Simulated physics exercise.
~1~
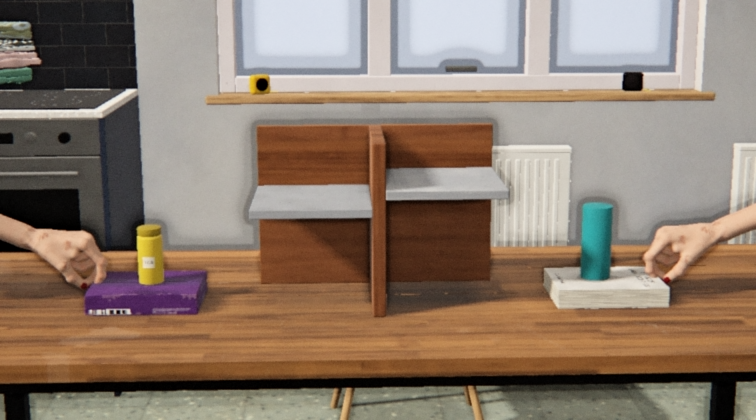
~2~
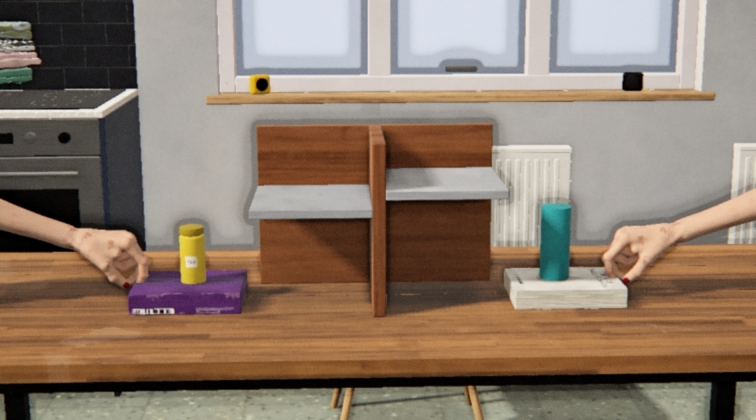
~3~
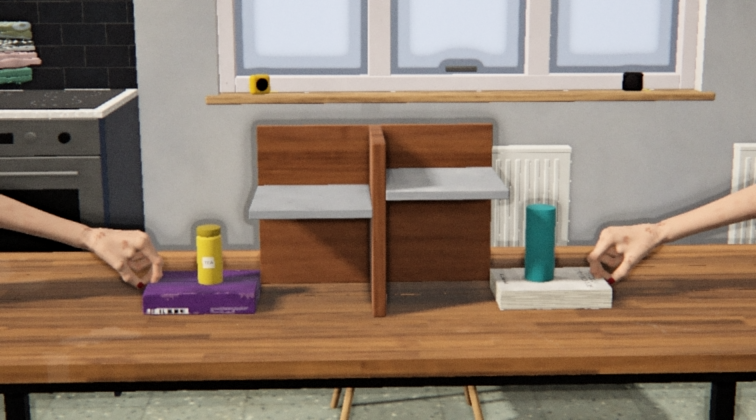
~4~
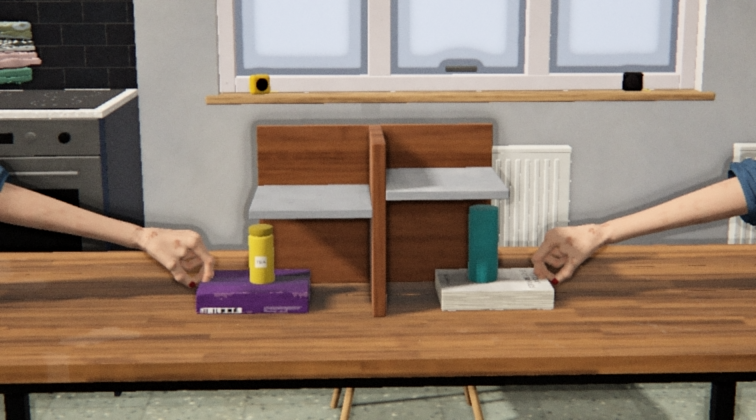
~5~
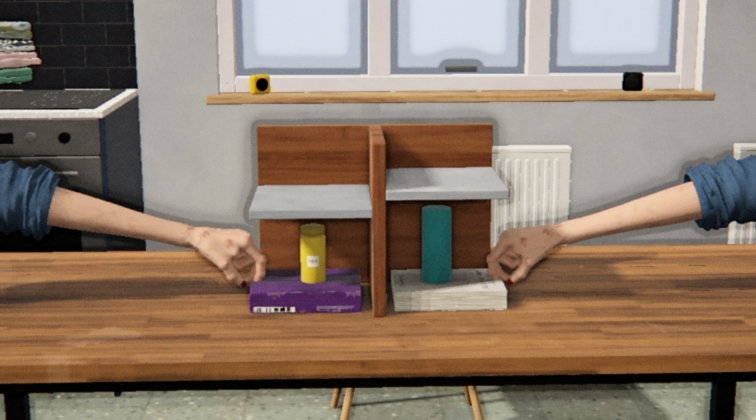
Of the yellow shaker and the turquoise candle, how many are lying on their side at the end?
None of them are. Both the yellow shaker and the turquoise candle are still standing upright beneath the shelves.
